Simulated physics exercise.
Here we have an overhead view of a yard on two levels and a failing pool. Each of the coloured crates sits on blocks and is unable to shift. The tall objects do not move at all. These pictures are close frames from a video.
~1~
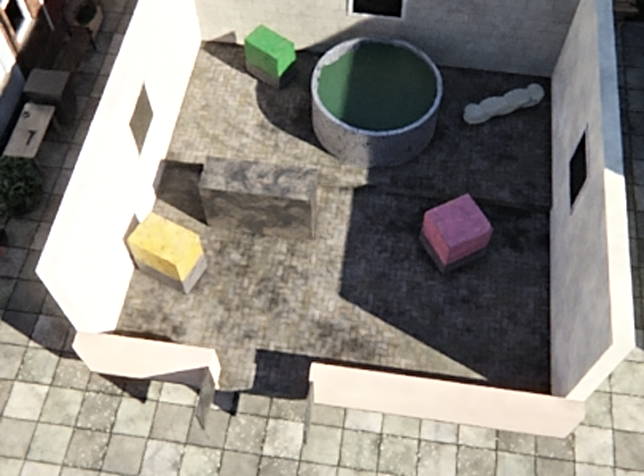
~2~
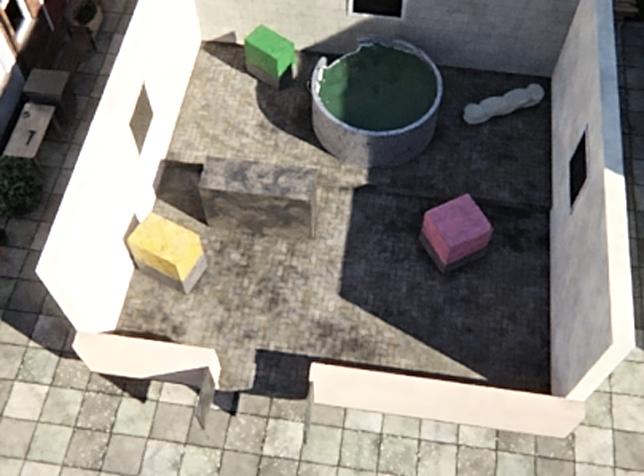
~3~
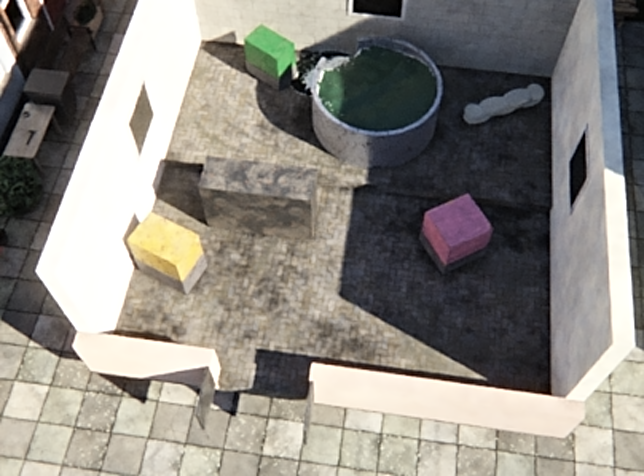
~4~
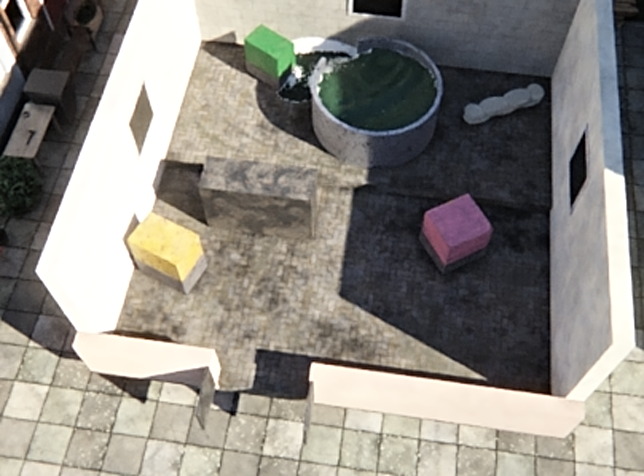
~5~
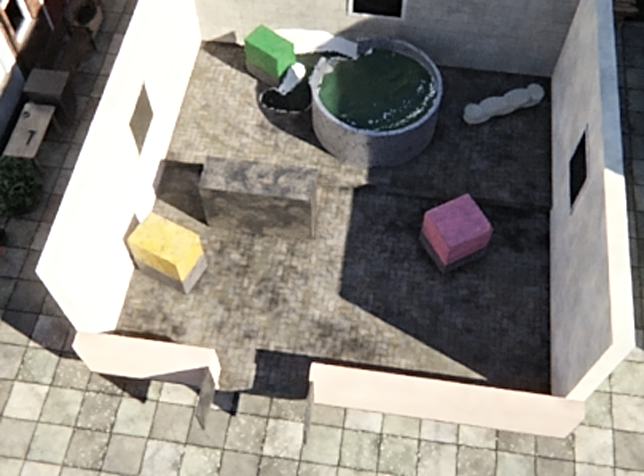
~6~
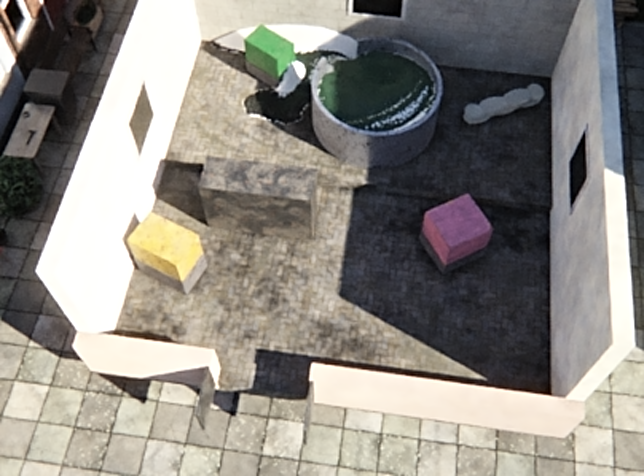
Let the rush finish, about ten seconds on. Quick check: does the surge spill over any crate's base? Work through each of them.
My prediction: Pink crate: Clear. Yellow crate: Clear. Green crate: Doused.
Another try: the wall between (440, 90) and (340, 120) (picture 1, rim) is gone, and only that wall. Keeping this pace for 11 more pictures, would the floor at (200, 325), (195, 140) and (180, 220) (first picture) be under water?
Place one: Spared by the leak. Place two: Spared by the leak. Place three: Spared by the leak.
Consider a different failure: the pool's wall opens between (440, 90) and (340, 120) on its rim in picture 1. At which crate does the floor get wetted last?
I'd go with the green crate.
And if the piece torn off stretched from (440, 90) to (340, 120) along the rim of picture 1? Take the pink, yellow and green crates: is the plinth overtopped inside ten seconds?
Result - pink crate gets flooded; yellow crate is not reached; green crate is not reached.
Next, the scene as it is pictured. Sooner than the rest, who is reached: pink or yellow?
Answer: That's the crate marked yellow.
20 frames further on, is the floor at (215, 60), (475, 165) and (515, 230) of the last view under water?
First inundated, second spared, third spared.
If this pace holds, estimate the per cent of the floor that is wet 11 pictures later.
I'd guess some 30 per cent.
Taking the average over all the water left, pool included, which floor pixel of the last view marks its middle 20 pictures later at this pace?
That comes out near (329, 121).
A moment on, water covers 15 % of the floor; the pink crate not reached, the yellow crate not reached, the green crate water round its plinth.
Next, water covers 30 % of the floor; the pink crate not reached, the yellow crate water round its plinth, the green crate water round its plinth.
Then, water covers 45 % of the floor; the pink crate not reached, the yellow crate water round its plinth, the green crate water round its plinth.
Later, water covers 85 % of the floor; the pink crate water round its plinth, the yellow crate water round its plinth, the green crate water round its plinth.
In the end, water covers 95 % of the floor; the pink crate stayed above the water, the yellow crate stayed above the water, the green crate was topped.
